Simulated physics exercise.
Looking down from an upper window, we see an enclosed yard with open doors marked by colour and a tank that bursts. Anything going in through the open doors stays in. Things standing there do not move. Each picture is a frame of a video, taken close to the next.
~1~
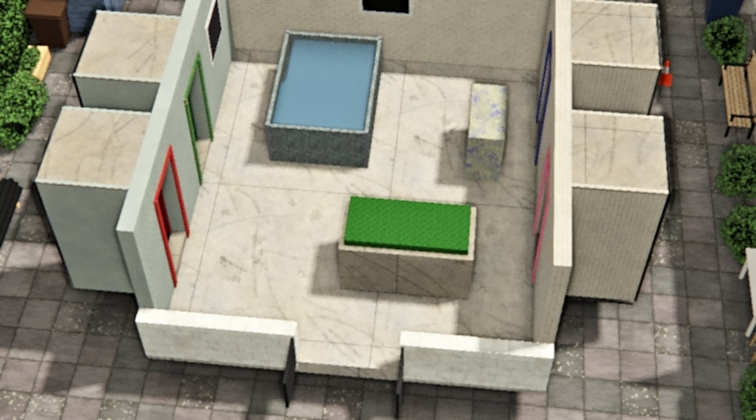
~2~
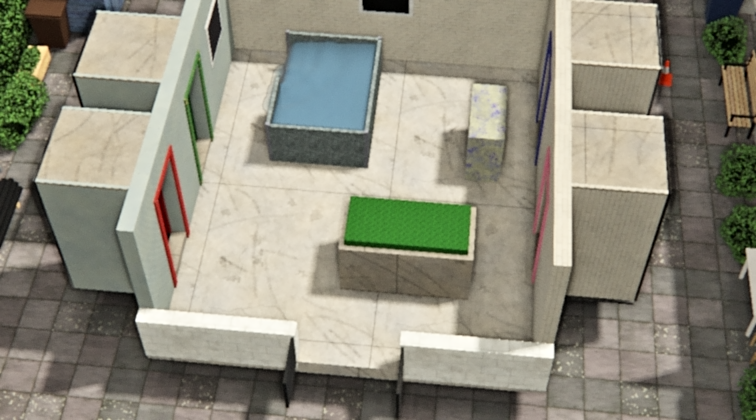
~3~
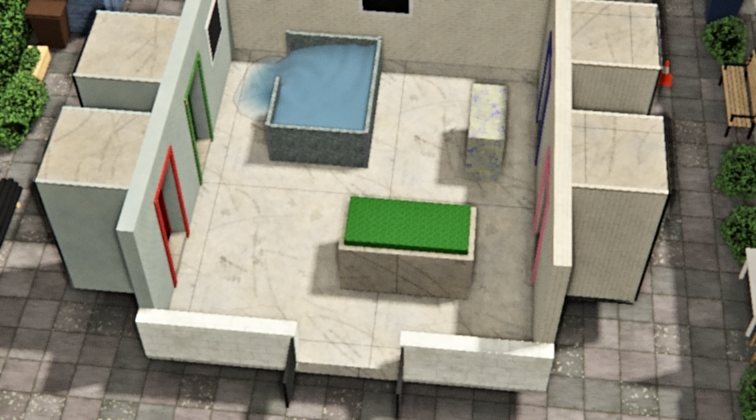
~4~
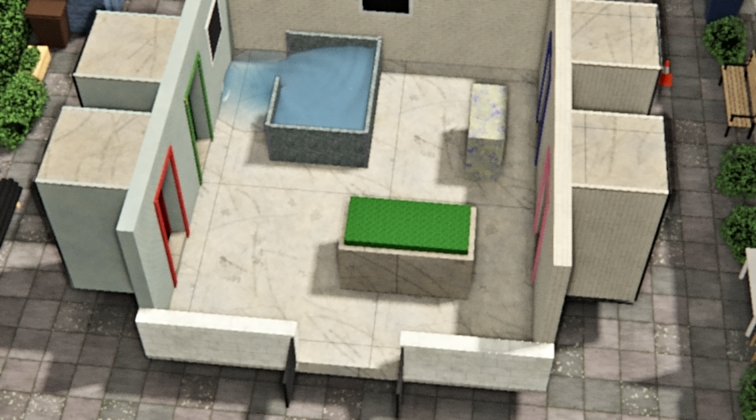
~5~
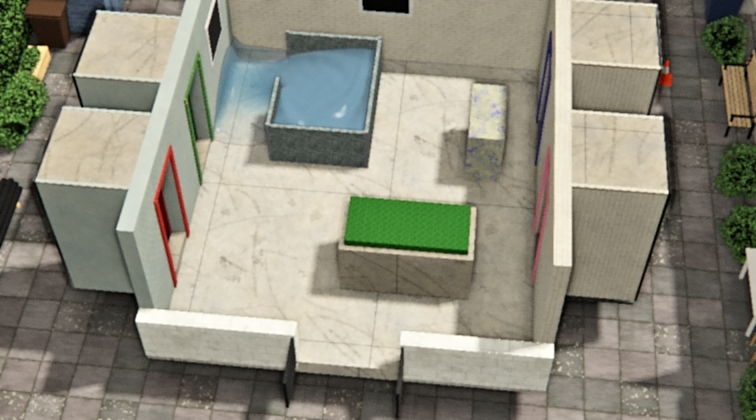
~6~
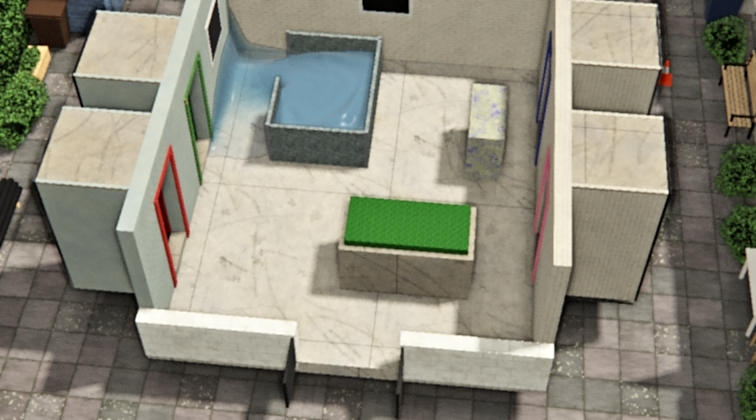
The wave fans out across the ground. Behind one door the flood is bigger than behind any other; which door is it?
It is the pink door.
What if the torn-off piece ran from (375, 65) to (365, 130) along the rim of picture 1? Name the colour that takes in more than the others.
Greatest inflow: The one in pink.
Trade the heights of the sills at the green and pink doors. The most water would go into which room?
Once the sills are swapped, it's the green-painted one.
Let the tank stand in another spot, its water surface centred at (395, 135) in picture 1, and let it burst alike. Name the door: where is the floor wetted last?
That would be the pink door.
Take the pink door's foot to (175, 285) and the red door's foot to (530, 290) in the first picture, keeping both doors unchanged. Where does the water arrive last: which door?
Answer: The one in red.
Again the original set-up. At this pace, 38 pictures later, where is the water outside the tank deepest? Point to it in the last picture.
Answer: (527, 368).
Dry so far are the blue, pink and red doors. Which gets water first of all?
Pick: The door marked red.
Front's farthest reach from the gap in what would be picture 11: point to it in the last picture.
My pick would be pixel (186, 244).
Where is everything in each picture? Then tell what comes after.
The first frame shows the tank at (326, 84) is whole and still.
In the second frame, the front is at a hidden place, out from the gap at (286, 80).
In the third frame, the front is at (238, 102), out from the gap at (287, 81).
In the fourth frame, water pours out at (287, 81) and has run to (219, 115).
In the fifth frame, the front is at (214, 134), out from the gap at (287, 81).
In the sixth frame, water pours out at (287, 81) and has run to (210, 152).
A moment on, water covers 15 % of the floor; green door wet at the sill, nothing in, blue door not reached, pink door not reached, red door not reached.
Next, water covers 40 % of the floor; green door a trickle in, blue door not reached, pink door not reached, red door wet at the sill, nothing in.
Then, water covers 60 % of the floor; green door a trickle in, blue door wet at the sill, nothing in, pink door not reached, red door wet at the sill, nothing in.
Later, water covers 80 % of the floor; green door a trickle in, blue door a trickle in, pink door wet at the sill, nothing in, red door wet at the sill, nothing in.
In the end, water covers 95 % of the floor; green door a trickle in, blue door a trickle in, pink door some in, red door wet at the sill, nothing in; the pink door has let in the most.
